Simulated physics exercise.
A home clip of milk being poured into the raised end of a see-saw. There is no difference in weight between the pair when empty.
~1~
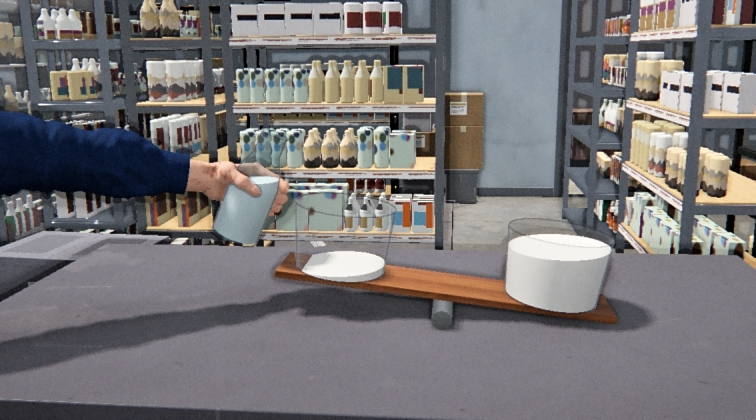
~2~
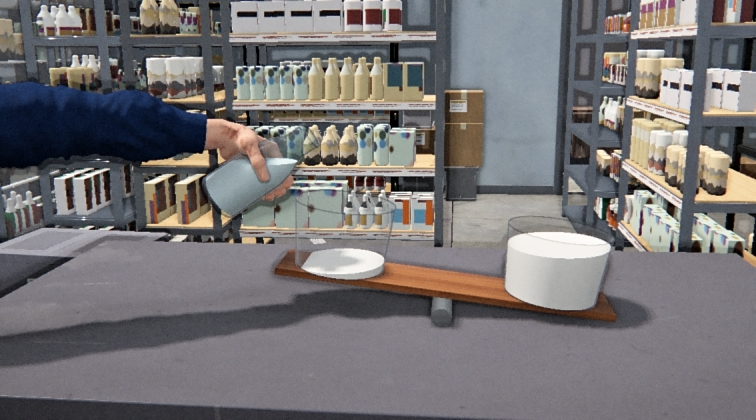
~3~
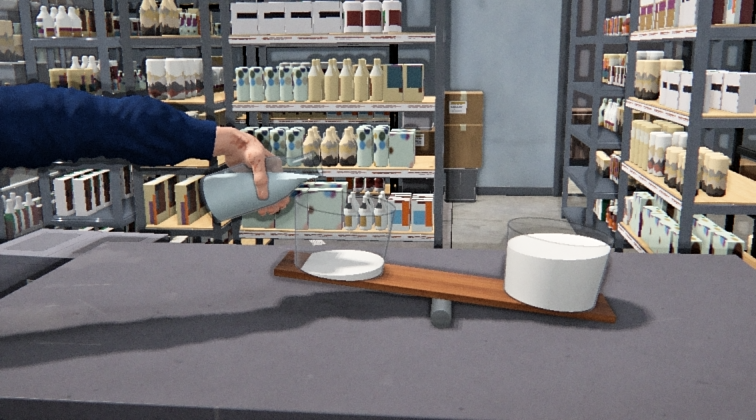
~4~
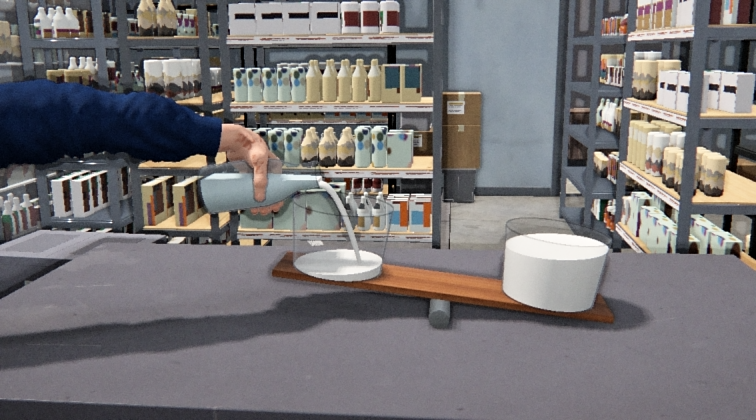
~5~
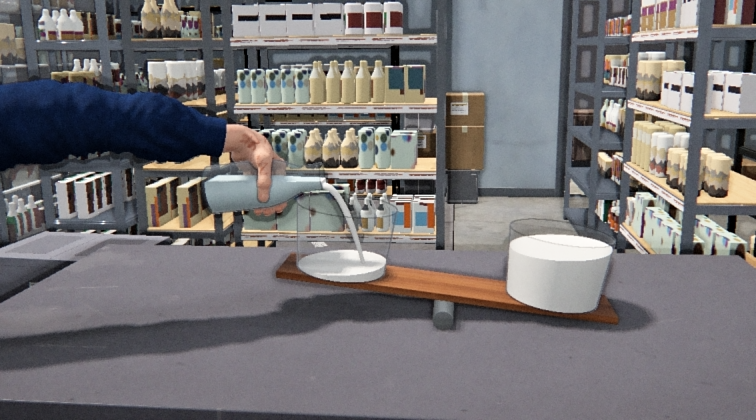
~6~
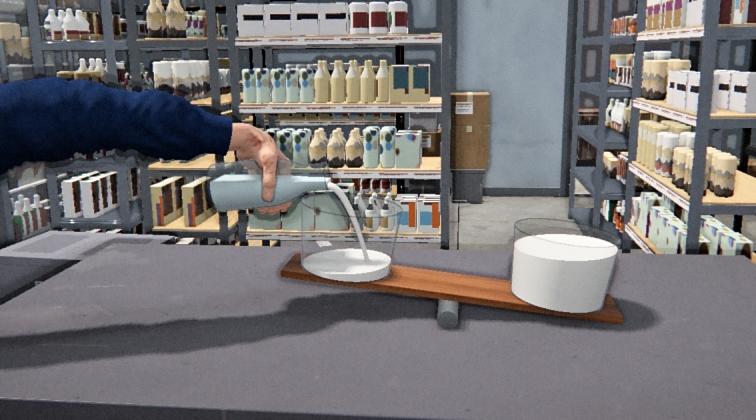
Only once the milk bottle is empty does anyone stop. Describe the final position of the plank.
I expect it will stay put.
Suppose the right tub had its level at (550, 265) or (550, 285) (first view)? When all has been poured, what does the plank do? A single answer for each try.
Try one stays where it is and try two tilts the other way.
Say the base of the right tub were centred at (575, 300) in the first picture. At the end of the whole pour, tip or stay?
Observed after: Unchanged.
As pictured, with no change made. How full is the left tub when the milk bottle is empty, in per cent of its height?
The level sits near 30 per cent of the height.
A moment on, the left tub is about a quarter full; the plank leans as before.
When it is over, the left tub is about a quarter full; the plank leans as before.
